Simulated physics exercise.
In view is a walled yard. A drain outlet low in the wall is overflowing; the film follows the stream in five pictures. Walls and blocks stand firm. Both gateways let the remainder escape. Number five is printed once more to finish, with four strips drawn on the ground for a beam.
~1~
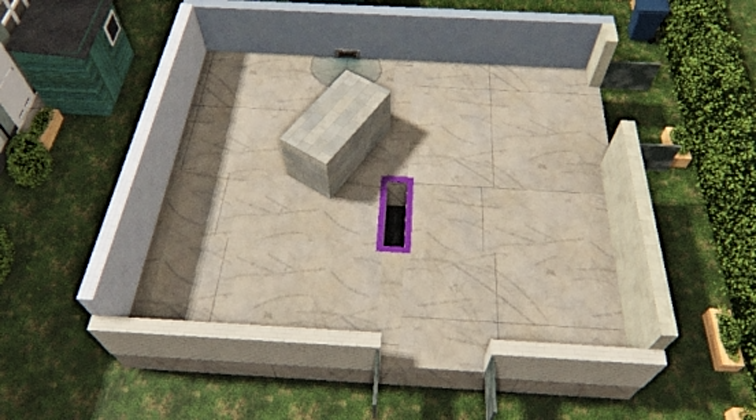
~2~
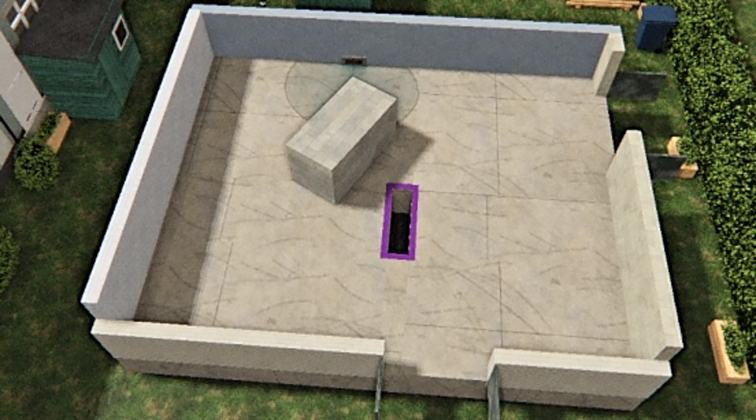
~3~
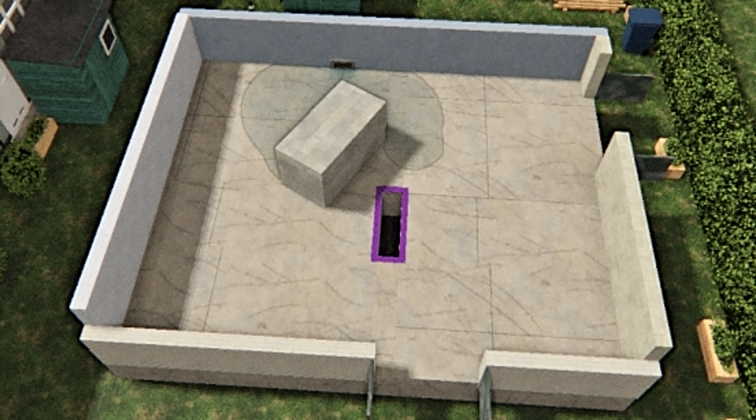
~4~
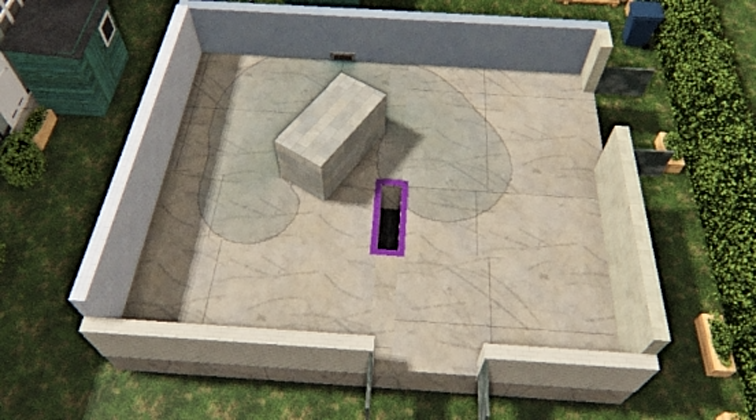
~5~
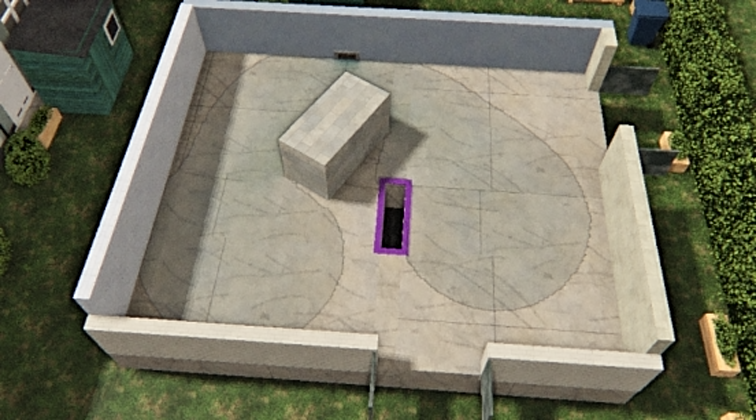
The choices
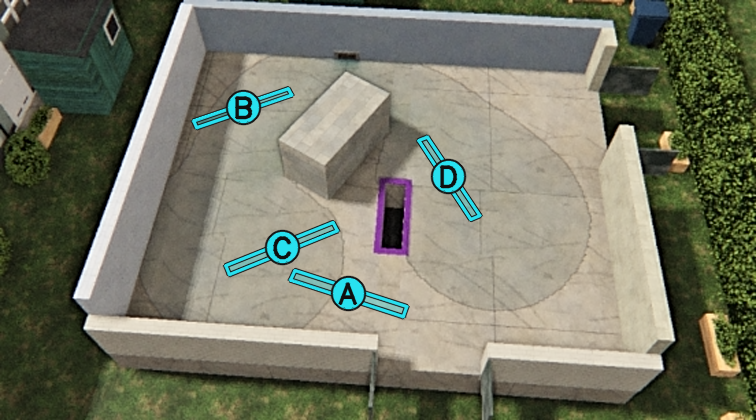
Water spreading from an outfall in the back wall of a walled yard, passing around a grey block and reaching a purple-edged drain pit.
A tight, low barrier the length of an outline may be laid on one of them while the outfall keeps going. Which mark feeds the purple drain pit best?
The answer is position C.
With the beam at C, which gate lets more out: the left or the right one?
More leaves on the left.
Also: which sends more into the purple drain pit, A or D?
It is D.
On the marked copy, A from (292, 275) to (405, 311); B from (195, 124) to (289, 91); C from (227, 270) to (335, 226); D from (423, 138) to (475, 217).
With A, about 5 % of the stream goes into the purple drain pit, about 86 % out by the gates.
With B, about 5 % of the stream goes into the purple drain pit, about 85 % out by the gates.
With C, about 12 % of the stream goes into the purple drain pit, about 81 % out by the gates.
With D, about 8 % of the stream goes into the purple drain pit, about 85 % out by the gates.
